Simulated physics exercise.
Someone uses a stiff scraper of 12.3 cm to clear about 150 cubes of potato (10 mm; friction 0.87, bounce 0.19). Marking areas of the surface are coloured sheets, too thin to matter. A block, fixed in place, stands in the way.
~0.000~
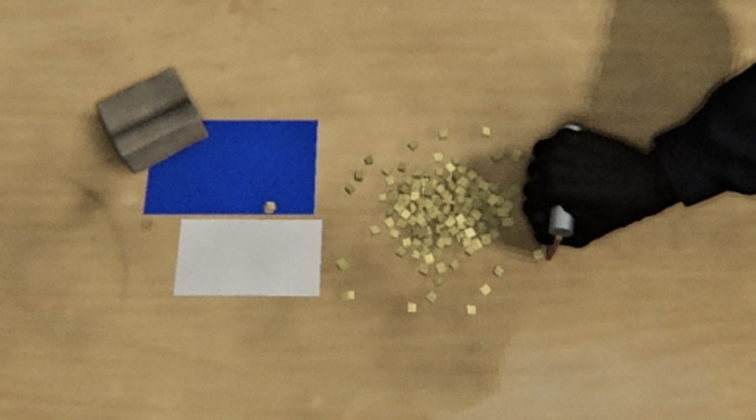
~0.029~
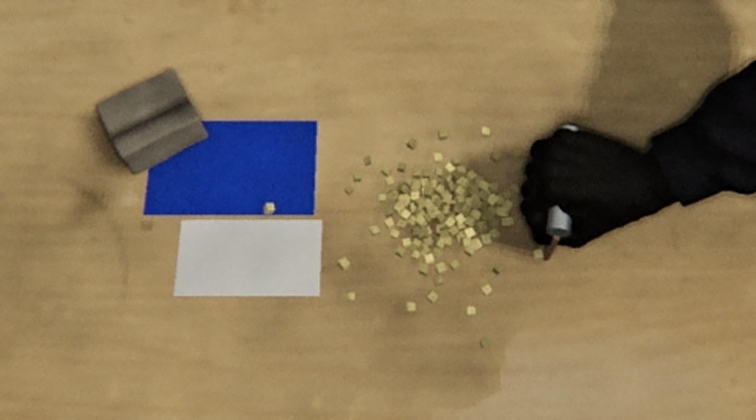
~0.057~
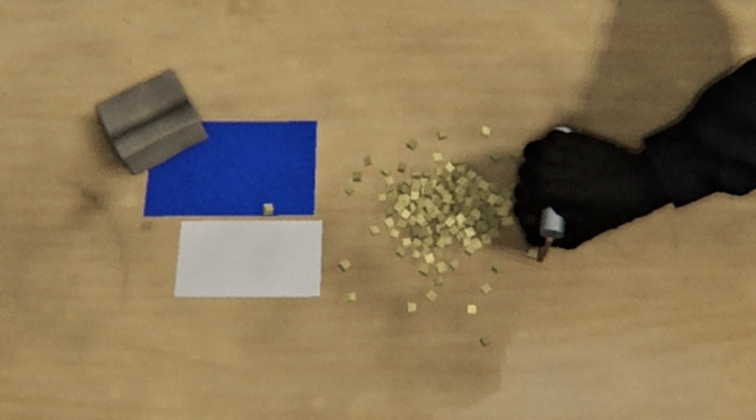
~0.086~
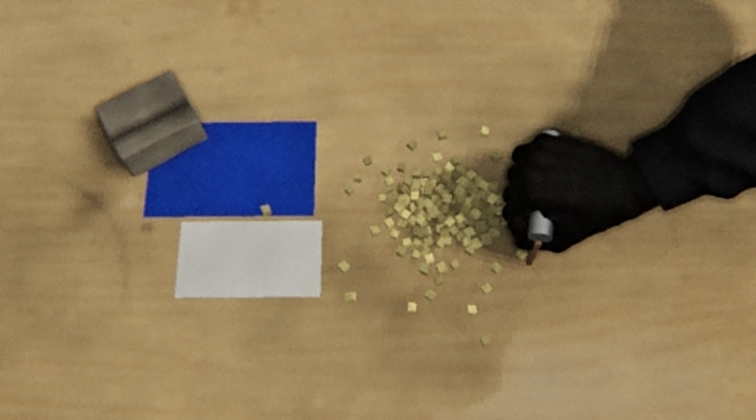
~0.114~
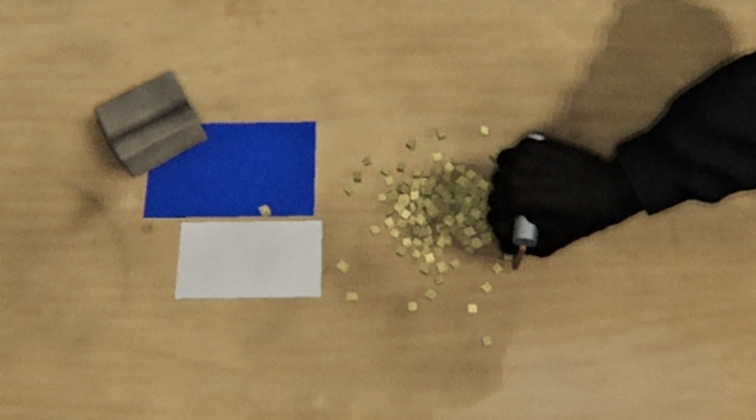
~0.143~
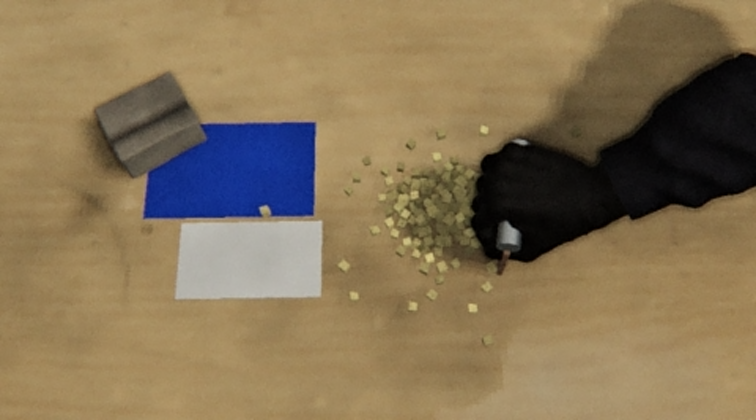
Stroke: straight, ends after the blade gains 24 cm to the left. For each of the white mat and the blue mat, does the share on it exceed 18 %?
Outcome: White mat: Threshold passed; blue mat: Threshold not passed.
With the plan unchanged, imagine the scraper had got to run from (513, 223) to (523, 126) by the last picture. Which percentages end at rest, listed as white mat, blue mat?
The white mat ends with 0 per cent and the blue mat with 35 per cent.
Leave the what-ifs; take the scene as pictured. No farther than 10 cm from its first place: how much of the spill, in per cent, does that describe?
45 per cent, about.
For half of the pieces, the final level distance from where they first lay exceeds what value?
That comes to about 12 cm.
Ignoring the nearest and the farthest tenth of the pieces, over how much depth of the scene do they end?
I'd put it at close to 18 cm, front to back.
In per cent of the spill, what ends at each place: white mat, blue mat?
Result: White mat = 25; blue mat = 5.
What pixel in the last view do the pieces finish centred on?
About (324, 212).
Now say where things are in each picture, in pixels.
Scraper from (557, 240) to (568, 140); moved 0.0 cm; 0 pieces shifted; middle of the spill at (447, 198); white mat at (249, 257); blue mat at (232, 166); block at (147, 110), in the first frame.
Scraper from (555, 240) to (565, 140); moved 0.3 cm; 0 pieces shifted; middle of the spill at (447, 198), in the second frame.
Scraper from (548, 242) to (558, 142); moved 1.0 cm; 2 pieces shifted; middle of the spill at (447, 198), in the third frame.
Scraper from (537, 245) to (547, 145); moved 2.3 cm; 7 pieces shifted; middle of the spill at (446, 198), in the fourth frame.
Scraper from (522, 250) to (532, 149); moved 3.9 cm; 8 pieces shifted; middle of the spill at (446, 198), in the fifth frame.
Scraper from (506, 255) to (517, 154); moved 5.7 cm; 25 pieces shifted; middle of the spill at (443, 208); white mat at (250, 259); blue mat at (231, 169); block at (145, 114). Its speed is about 0.61 m/s, heading 19 degrees towards the viewer, in the sixth frame.
Then, at 0.35 s, scraper 18 cm from its start, spill 18 cm wide; off the mats 100 %.
Then, at 0.55 s, scraper 26 cm from its start, spill 21 cm wide; white mat 30 %, blue mat 5 %, off the mats 65 %.
Then, at 0.72 s, scraper 26 cm from its start, spill 20 cm wide; white mat 25 %, blue mat 5 %, off the mats 65 %.
In the end, at 1.5 s, white mat 25 %, blue mat 5 %, off the mats 70 %.
